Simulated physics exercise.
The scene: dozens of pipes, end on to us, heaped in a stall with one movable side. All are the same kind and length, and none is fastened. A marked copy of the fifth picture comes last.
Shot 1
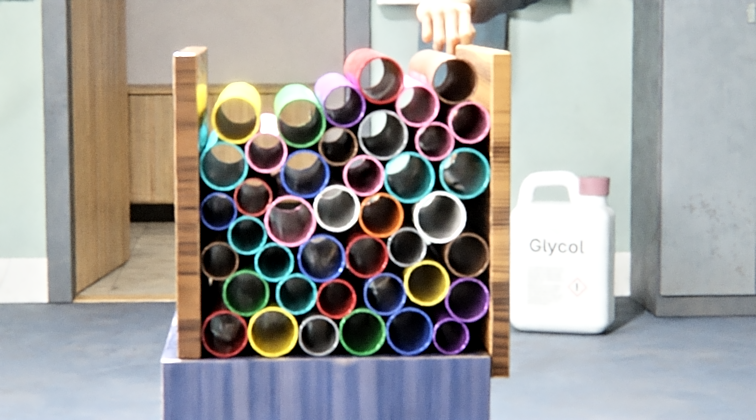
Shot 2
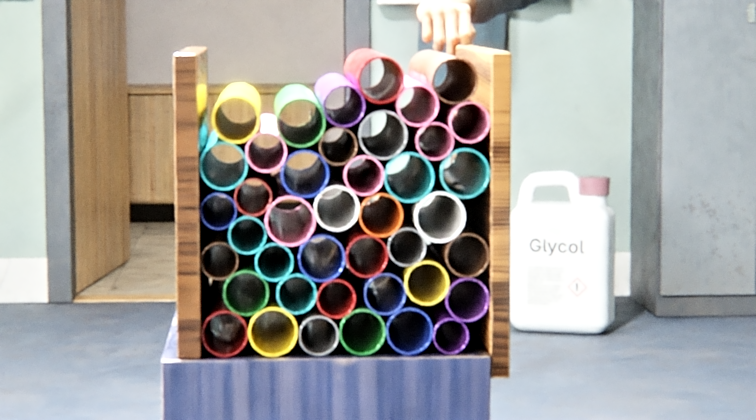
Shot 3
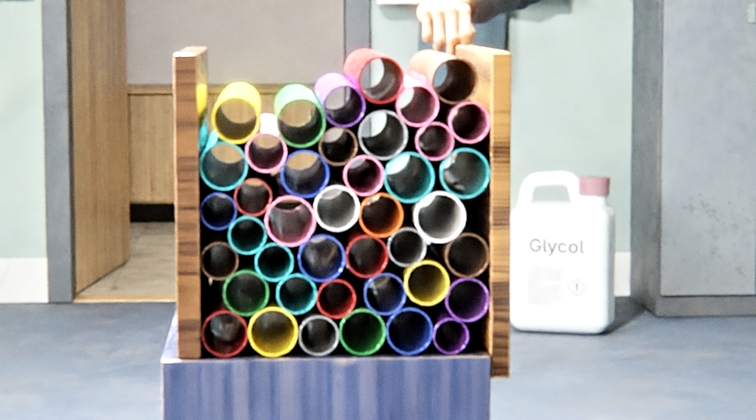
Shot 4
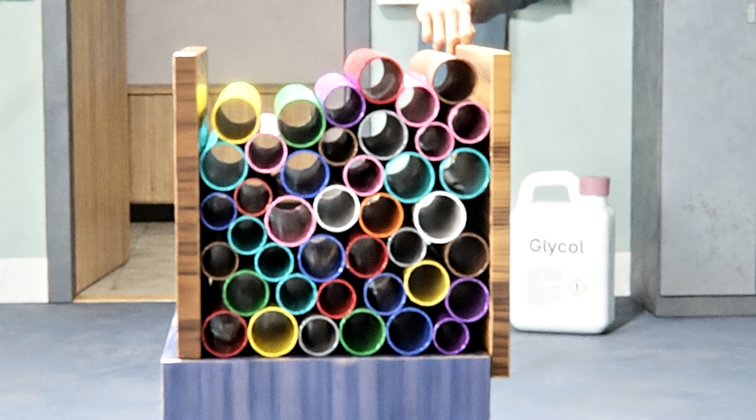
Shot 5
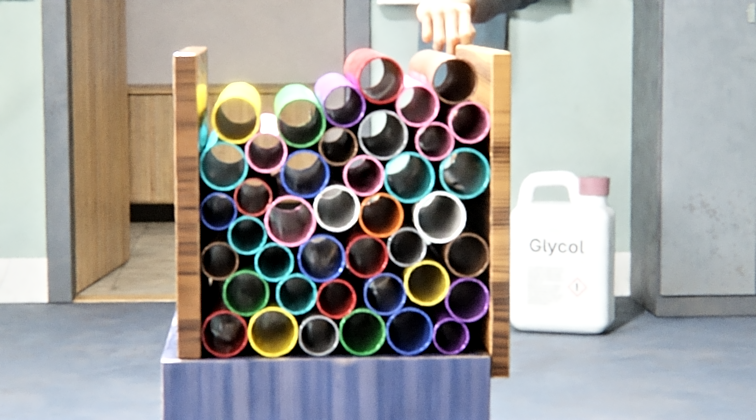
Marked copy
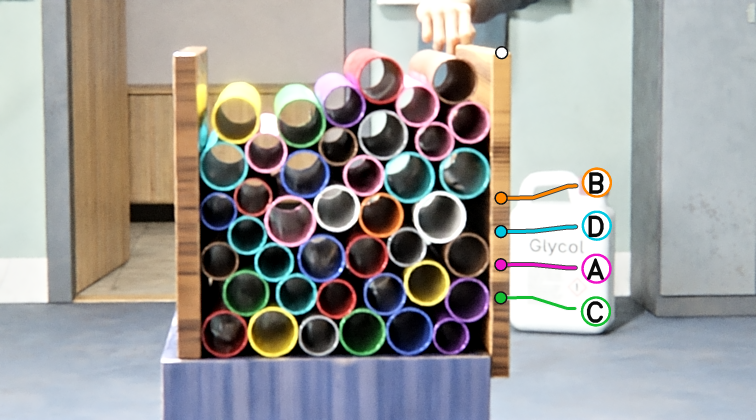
In a room, a hand rests above colourful pipes stacked between wooden boards, and nothing moves.
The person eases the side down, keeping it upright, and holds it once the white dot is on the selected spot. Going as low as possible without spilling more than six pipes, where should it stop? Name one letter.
It can be let down to A.
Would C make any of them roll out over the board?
At C: Yes.
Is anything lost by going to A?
Yes, at A.
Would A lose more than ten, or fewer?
It loses fewer than ten.
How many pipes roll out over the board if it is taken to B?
The count is two.
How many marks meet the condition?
Three of the four.
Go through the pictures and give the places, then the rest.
A pink pipe (291, 221); a turquoise pipe (465, 173); a brown pipe (338, 146), in the first picture.
A brown pipe (338, 146); a green pipe (301, 123), in the second picture.
A brown pipe (455, 81); side board (477, 196), in the third picture.
A red pipe (225, 333); a purple pipe (450, 336), in the fourth picture.
A green pipe (246, 293); a brown pipe (467, 256); a pink pipe (291, 221), in the fifth picture.
On the marked copy, A at (501, 264); B at (501, 198); C at (500, 298); D at (501, 231); the white dot at (501, 52).
Following A. Soon after the start, top of the board (491, 143).
Later, top of the board (490, 243).
In the end, top of the board (490, 264), six out over the board.
As for the rest, B two out over the board; C more than six out over the board; D three out over the board.
